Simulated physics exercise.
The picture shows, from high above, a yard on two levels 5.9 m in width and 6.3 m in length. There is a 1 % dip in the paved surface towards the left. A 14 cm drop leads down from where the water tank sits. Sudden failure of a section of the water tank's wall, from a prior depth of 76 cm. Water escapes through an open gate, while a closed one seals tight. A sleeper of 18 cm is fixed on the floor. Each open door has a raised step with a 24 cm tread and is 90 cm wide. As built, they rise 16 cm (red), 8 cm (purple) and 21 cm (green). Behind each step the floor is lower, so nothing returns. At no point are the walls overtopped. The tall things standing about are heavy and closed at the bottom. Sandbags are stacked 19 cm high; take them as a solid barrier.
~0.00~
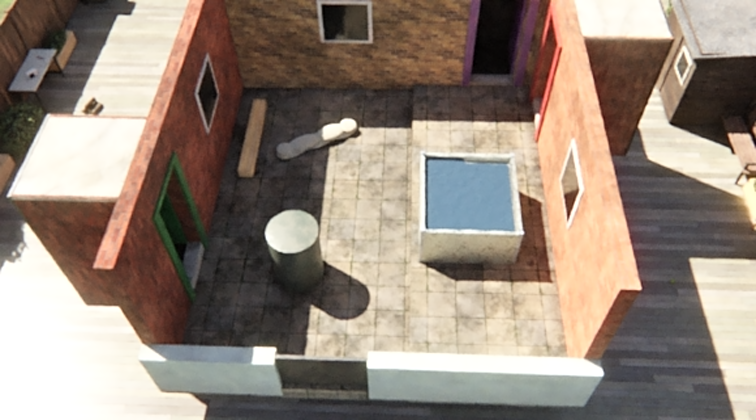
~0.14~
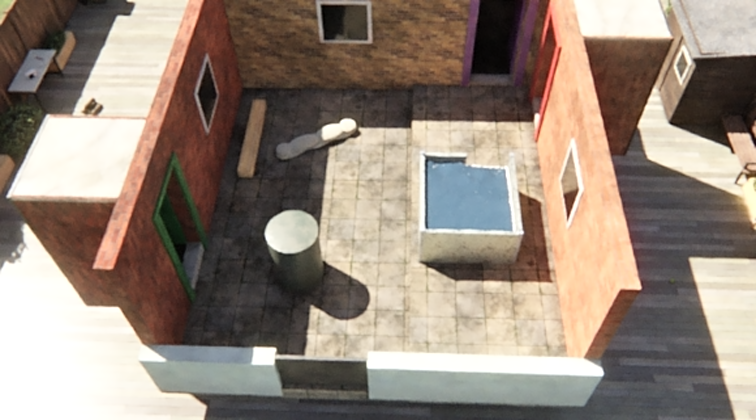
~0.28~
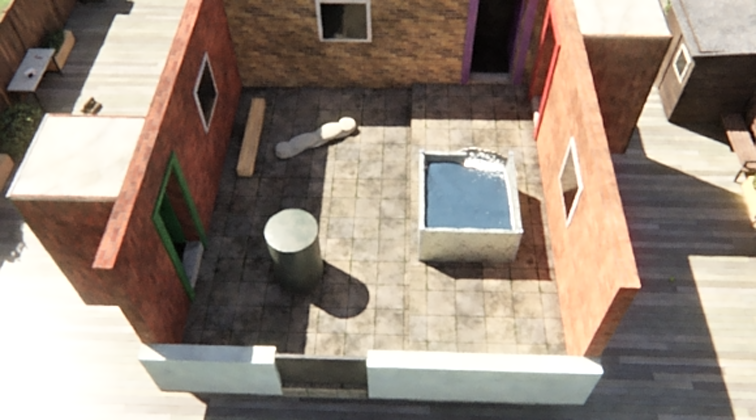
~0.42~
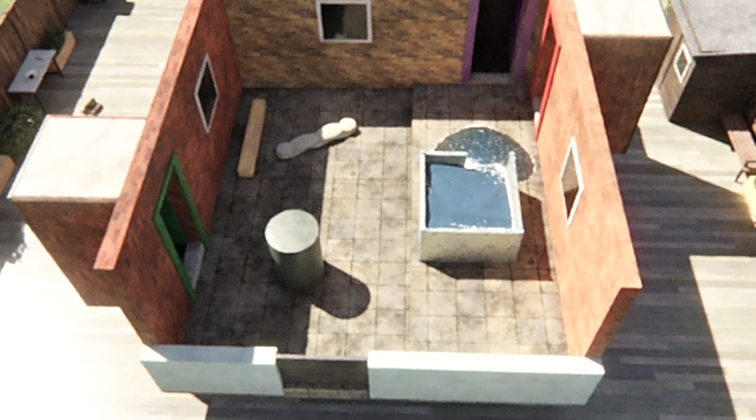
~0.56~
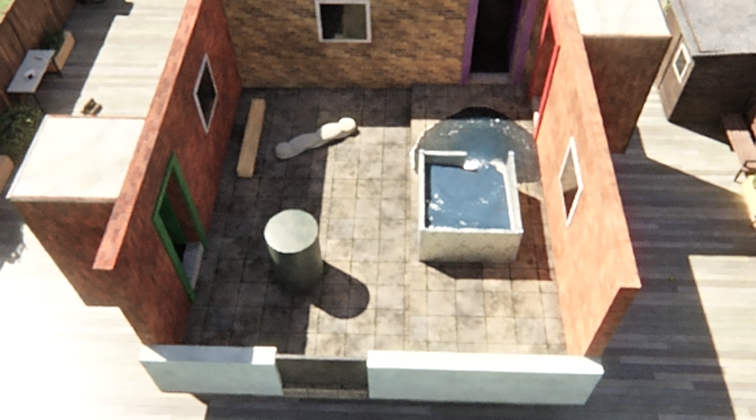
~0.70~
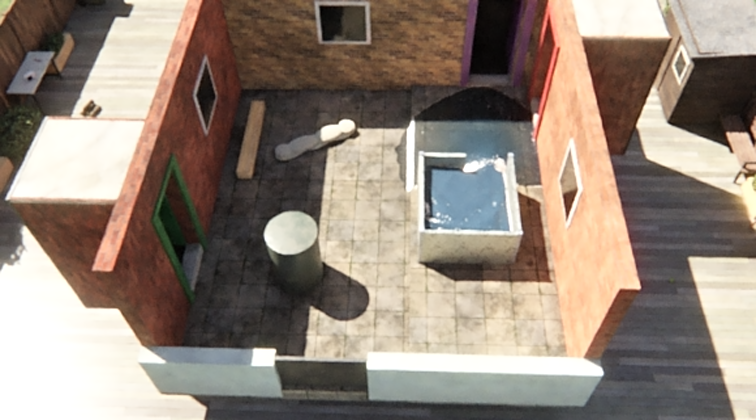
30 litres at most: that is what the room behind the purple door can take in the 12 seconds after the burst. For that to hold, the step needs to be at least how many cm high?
At least 25 cm or so.
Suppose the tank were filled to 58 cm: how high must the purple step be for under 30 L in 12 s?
About 18 cm.
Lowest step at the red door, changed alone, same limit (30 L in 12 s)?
At red, about 12.5 cm.
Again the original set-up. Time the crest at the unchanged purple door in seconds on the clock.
It peaks around 1.8 s.
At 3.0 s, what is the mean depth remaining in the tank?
Some 29 cm.
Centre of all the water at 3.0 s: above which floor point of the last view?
It lies near (445, 161) in the last picture.
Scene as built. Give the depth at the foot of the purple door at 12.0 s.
The depth there is around 3.5 cm.
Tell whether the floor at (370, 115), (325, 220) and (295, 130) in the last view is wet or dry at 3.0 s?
Well, in sequence they're soaked, bone-dry and soaked.
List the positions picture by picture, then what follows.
The first frame shows the water tank at (469, 195) is whole and still, 76 cm deep; the purple door at (498, 46) is dry.
In the second frame, water pours out on the far side and has run 0.3 m, to a hidden place; about 11 cm deep outside, 76 cm at the back.
In the third frame, the front is at (467, 152), 0.8 m from the gap on the far side; 0.7 m2 of floor is wet, 76 cm left at the back.
In the fourth frame, the front is at (470, 130), 1.4 m from the gap on the far side; 1.9 m2 of floor is wet, 69 cm left at the back.
In the fifth frame, the gap is on the far side, the front 2.0 m out at (471, 110); the back of the water tank holds 65 cm.
In the sixth frame, water pours out on the far side and has run 2.6 m, to (481, 89); about 4 cm deep outside, 65 cm at the back; 0.2 m in a straight line remain to the purple door at (496, 46).
After 1.4 s water covers 20 % of the floor, deepest (46 cm) near (523, 91); 21 cm at the purple door, 47 litres in over its 8 cm step.
After 3.0 s water covers 30 % of the floor, deepest (22 cm) near (516, 110); 21 cm at the purple door, 242 litres in over its 8 cm step.
After 12.0 s water covers 80 % of the floor, deepest (10 cm) near (240, 100); 4 cm at the purple door, 372 litres in over its 8 cm step.
At the purple door as built, the water arrived by 0.8 s and peaked near 32 cm at 1.8 s.
Run again over the same 12 s with other heights there, 66 litres in over 20.5 cm, 15 litres over 28 cm. The limit of 30 litres is kept from about 25 cm up.
